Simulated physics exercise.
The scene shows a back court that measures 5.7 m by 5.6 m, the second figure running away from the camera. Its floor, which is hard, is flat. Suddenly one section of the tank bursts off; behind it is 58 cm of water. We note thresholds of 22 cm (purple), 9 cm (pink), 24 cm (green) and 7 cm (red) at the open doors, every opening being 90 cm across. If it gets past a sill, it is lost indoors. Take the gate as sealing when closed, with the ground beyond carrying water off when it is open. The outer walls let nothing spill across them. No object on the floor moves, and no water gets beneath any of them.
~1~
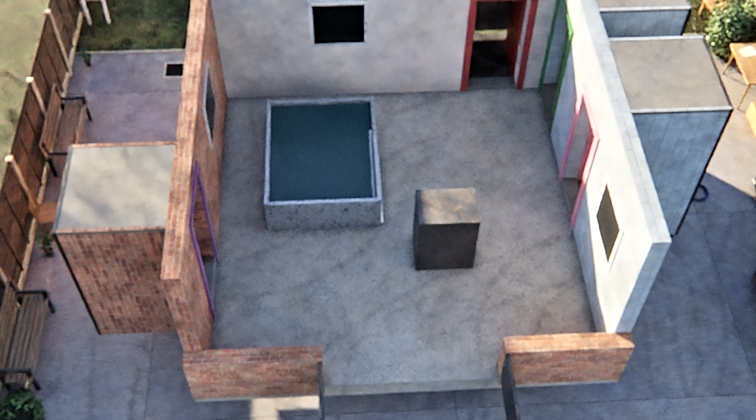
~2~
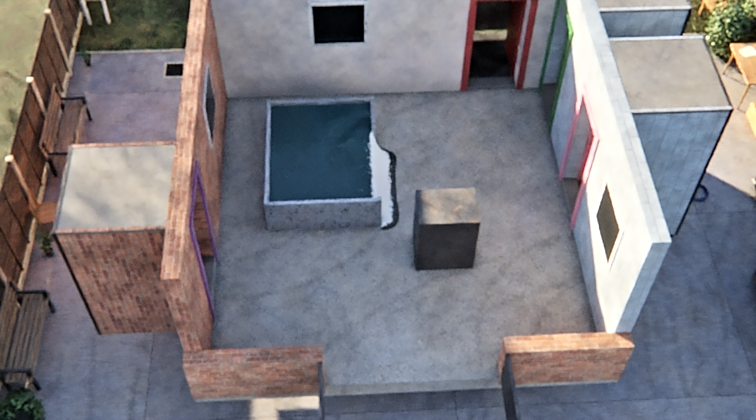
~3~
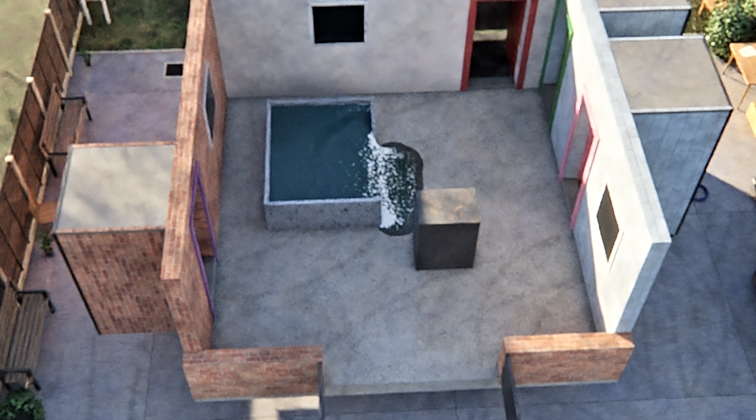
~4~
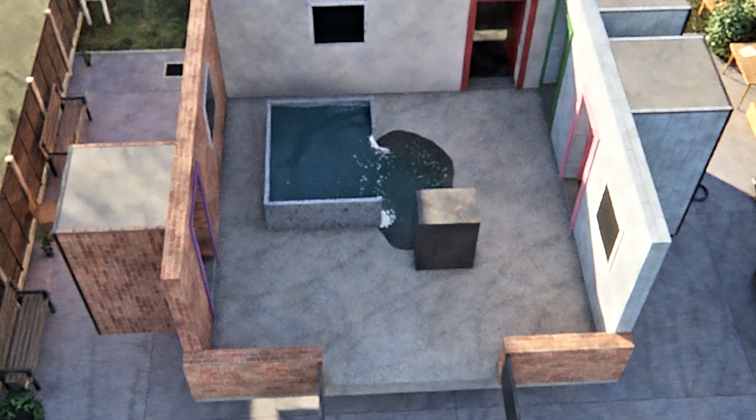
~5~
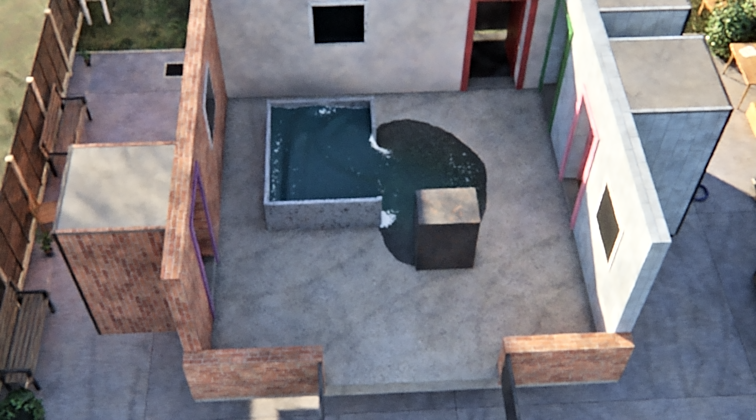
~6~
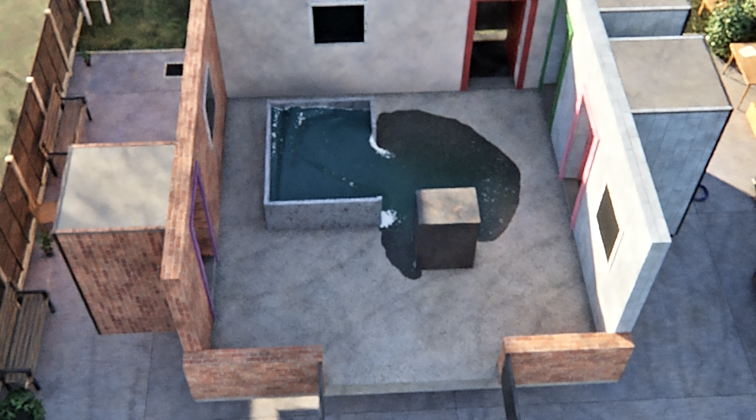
Walled back court seen from above, the right side of a water tank bursting and dark water spreading around a block.
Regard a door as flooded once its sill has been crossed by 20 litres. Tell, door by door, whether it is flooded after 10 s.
Purple door - no; pink door - yes; green door - no; red door - yes.
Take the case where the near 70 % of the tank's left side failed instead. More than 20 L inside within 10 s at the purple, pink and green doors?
Purple short, pink short, green short.
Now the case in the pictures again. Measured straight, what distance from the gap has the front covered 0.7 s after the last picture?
Roughly 3.4 metres out.
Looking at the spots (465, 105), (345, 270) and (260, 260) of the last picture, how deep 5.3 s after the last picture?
About 10, 1 and 0 cm.
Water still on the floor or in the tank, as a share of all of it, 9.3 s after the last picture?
Close to 72 in a hundred remains.
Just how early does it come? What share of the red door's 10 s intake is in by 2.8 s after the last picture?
Estimate: Around 25 per cent.
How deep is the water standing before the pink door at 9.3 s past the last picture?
Reading: Close to 7.0 cm.
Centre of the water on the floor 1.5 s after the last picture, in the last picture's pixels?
Its balance point lies near (409, 181).
Then, 0.7 s after the last picture water covers 30 % of the floor and is deepest (28 cm) near (386, 210); purple door not reached, pink door 19 cm at the sill, 25 L in, green door 6 cm at the sill, 0 L in, red door not reached.
Then, 1.5 s after the last picture water covers 40 % of the floor and is deepest (32 cm) near (536, 95); purple door not reached, pink door 32 cm at the sill, 141 L in, green door 17 cm at the sill, 0 L in, red door 10 cm at the sill, 0 L in.
Then, 2.8 s after the last picture water covers 45 % of the floor and is deepest (22 cm) near (536, 95); purple door not reached, pink door 21 cm at the sill, 290 L in, green door 19 cm at the sill, 1 L in, red door 14 cm at the sill, 27 L in.
Then, 5.3 s after the last picture water covers 75 % of the floor and is deepest (16 cm) near (228, 98); purple door not reached, pink door 12 cm at the sill, 350 L in, green door 12 cm at the sill, 1 L in, red door 12 cm at the sill, 97 L in.
Then, 9.3 s after the last picture water covers 95 % of the floor and is deepest (9 cm) near (584, 359); purple door 8 cm at the sill, 0 L in, pink door 7 cm at the sill, 357 L in, green door 7 cm at the sill, 1 L in, red door 7 cm at the sill, 113 L in.
